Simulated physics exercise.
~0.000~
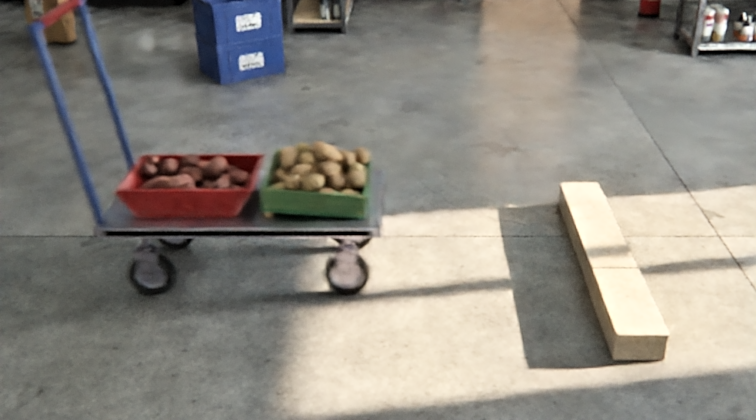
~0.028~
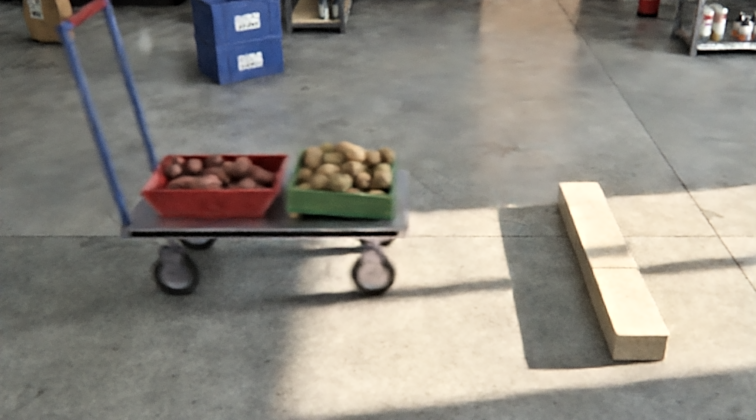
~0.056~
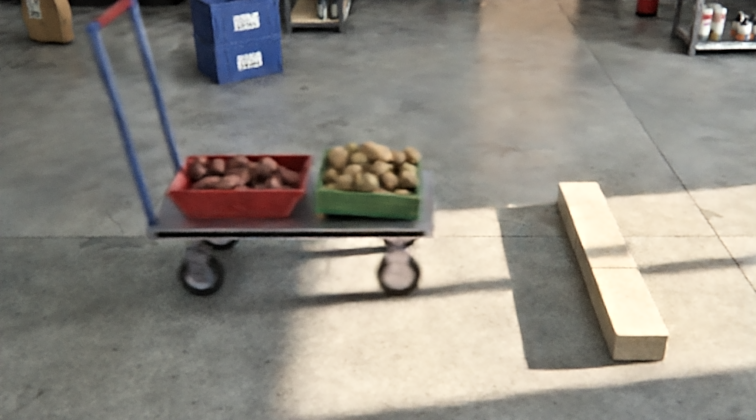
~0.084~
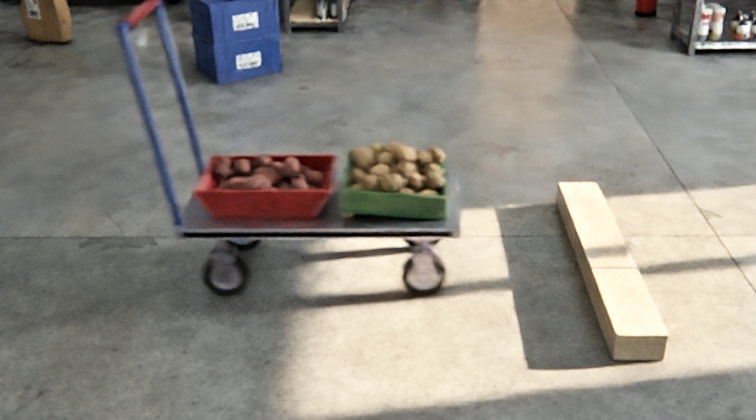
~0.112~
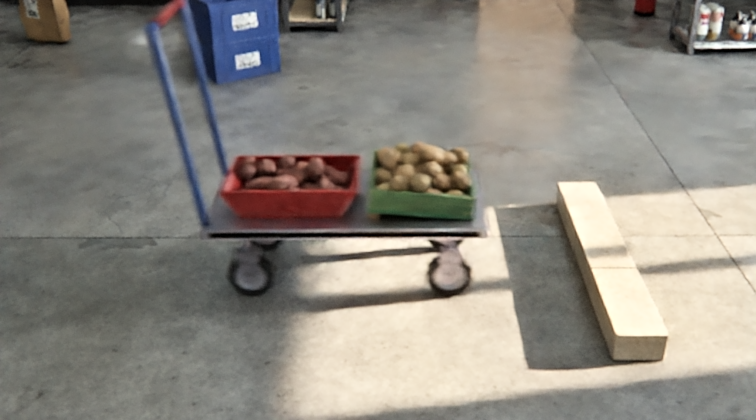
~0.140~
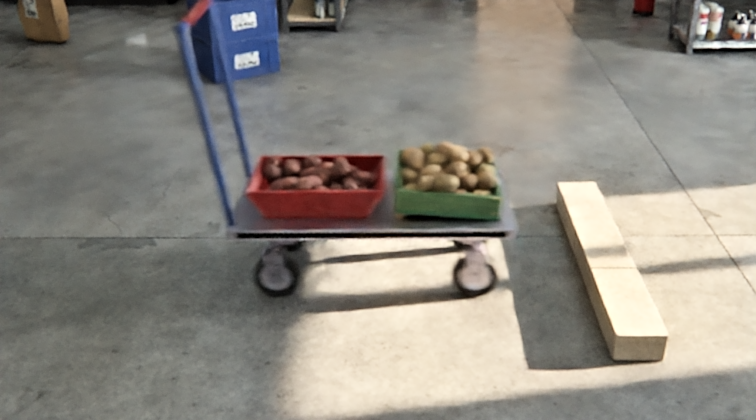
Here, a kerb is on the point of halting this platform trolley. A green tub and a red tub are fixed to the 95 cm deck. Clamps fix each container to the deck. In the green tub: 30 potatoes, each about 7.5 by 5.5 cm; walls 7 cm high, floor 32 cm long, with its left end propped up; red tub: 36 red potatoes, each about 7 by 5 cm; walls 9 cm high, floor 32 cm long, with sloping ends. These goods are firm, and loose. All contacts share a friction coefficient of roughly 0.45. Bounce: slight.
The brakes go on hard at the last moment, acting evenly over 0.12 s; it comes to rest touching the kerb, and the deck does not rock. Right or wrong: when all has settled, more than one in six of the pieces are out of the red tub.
Right.
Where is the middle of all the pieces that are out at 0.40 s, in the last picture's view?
At about (611, 156).
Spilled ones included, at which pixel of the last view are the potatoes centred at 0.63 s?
Roughly (572, 178).
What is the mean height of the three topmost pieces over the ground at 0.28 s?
Their middles average near 46 cm high.
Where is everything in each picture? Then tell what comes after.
In the first frame (we follow the rim corner now nearest the camera), red tub at (248, 190); green tub at (266, 189); 76 cm still to roll; nothing out yet.
In the second frame, red tub at (275, 190); green tub at (292, 189); 67 cm still to roll.
In the third frame, red tub at (301, 190); green tub at (319, 189); 58 cm still to roll.
In the fourth frame, red tub at (328, 191); green tub at (346, 190); 49 cm still to roll.
In the fifth frame, red tub at (355, 191); green tub at (373, 190); 40 cm still to roll.
In the sixth frame, red tub at (381, 191); green tub at (400, 190); 31 cm still to roll; nothing out yet.
After 0.18 s, the brake bites.
After 0.28 s, 2 of 30 out of the green tub and 0 of 36 out of the red tub.
After 0.40 s, 8 of 30 out of the green tub and 4 of 36 out of the red tub.
After 0.63 s, 11 of 30 out of the green tub and 9 of 36 out of the red tub.
Final count (at 1.13 s), 11 of 30 out of the green tub and 9 of 36 out of the red tub. Asked share, 9 of 36, 25 per cent.
